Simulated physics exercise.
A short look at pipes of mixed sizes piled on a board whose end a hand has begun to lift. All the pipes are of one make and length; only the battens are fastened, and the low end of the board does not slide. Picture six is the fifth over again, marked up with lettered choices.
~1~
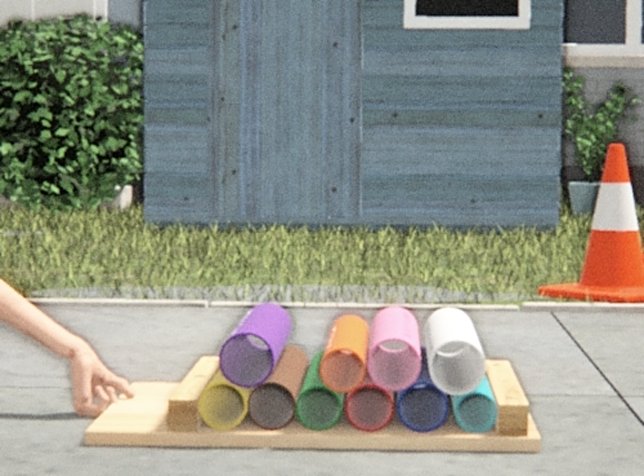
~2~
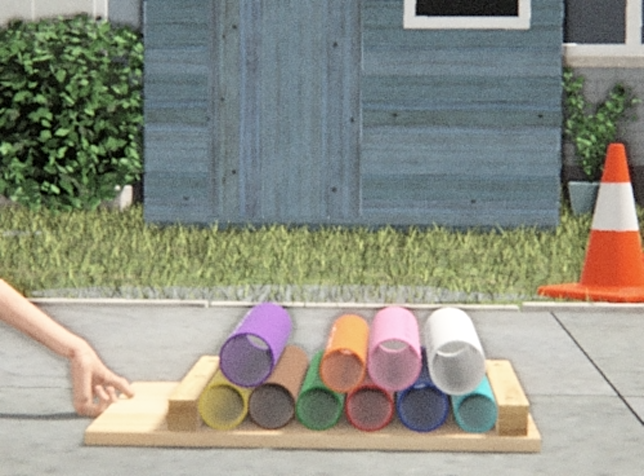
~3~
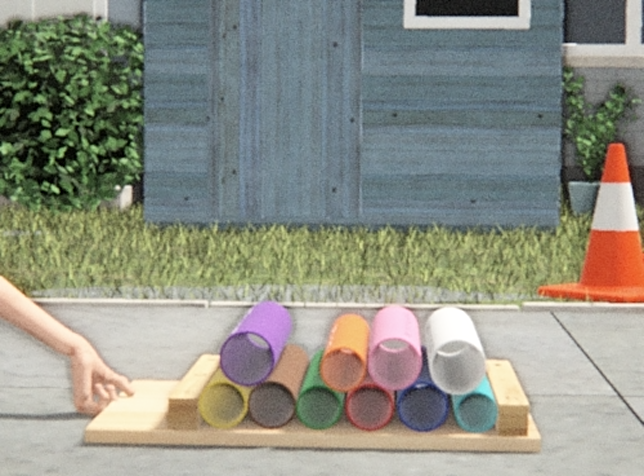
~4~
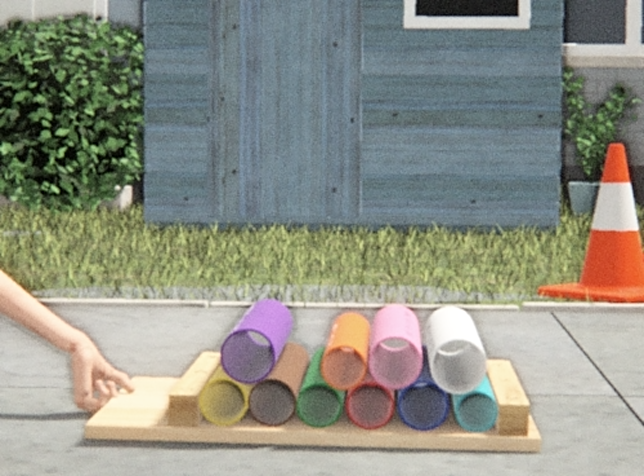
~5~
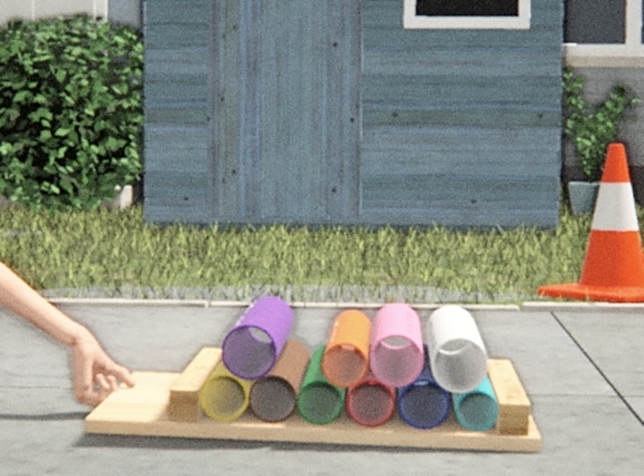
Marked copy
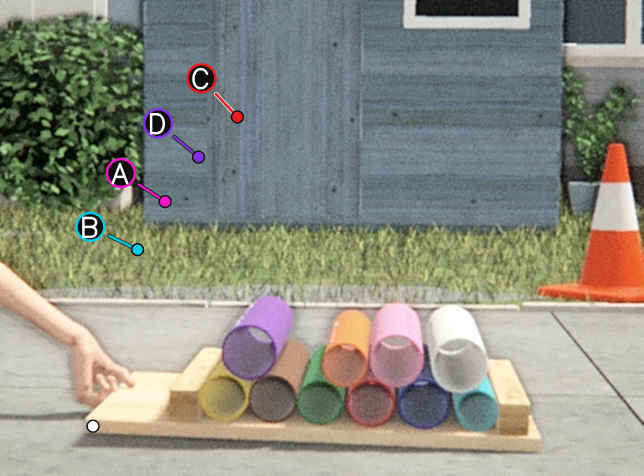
A hand slowly lifts the left end of a board stacked with colourful pipes slightly.
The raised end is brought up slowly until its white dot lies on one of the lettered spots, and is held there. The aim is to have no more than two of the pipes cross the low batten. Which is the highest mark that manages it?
Mark B is as high as it can go.
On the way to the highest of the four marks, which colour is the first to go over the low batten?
First is the white one.
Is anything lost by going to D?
Yes, at D.
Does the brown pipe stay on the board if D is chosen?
Yes.
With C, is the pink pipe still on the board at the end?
No.
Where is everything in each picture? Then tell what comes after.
In the first picture, board (319, 400); yellow pipe (223, 406); brown pipe (272, 406).
In the second picture, brown pipe (272, 406); green pipe (319, 408).
In the third picture, board (319, 398); yellow pipe (223, 404); purple pipe (247, 358); turquoise pipe (476, 412).
In the fourth picture, board (319, 397); yellow pipe (223, 401); brown pipe (272, 402).
In the fifth picture, board (319, 394); yellow pipe (224, 397); brown pipe (273, 399).
On the marked copy, A at (165, 202); B at (137, 250); C at (238, 117); D at (199, 157); the white dot at (93, 426).
Taking B. A third of the way, board at 16°.
Two thirds of the way, board at 25°.
When it is over, board at 25°, one over the low batten (white).
As for the rest, A four over the low batten (orange, pink, purple, white); C four over the low batten (orange, pink, purple, white); D four over the low batten (orange, pink, purple, white).
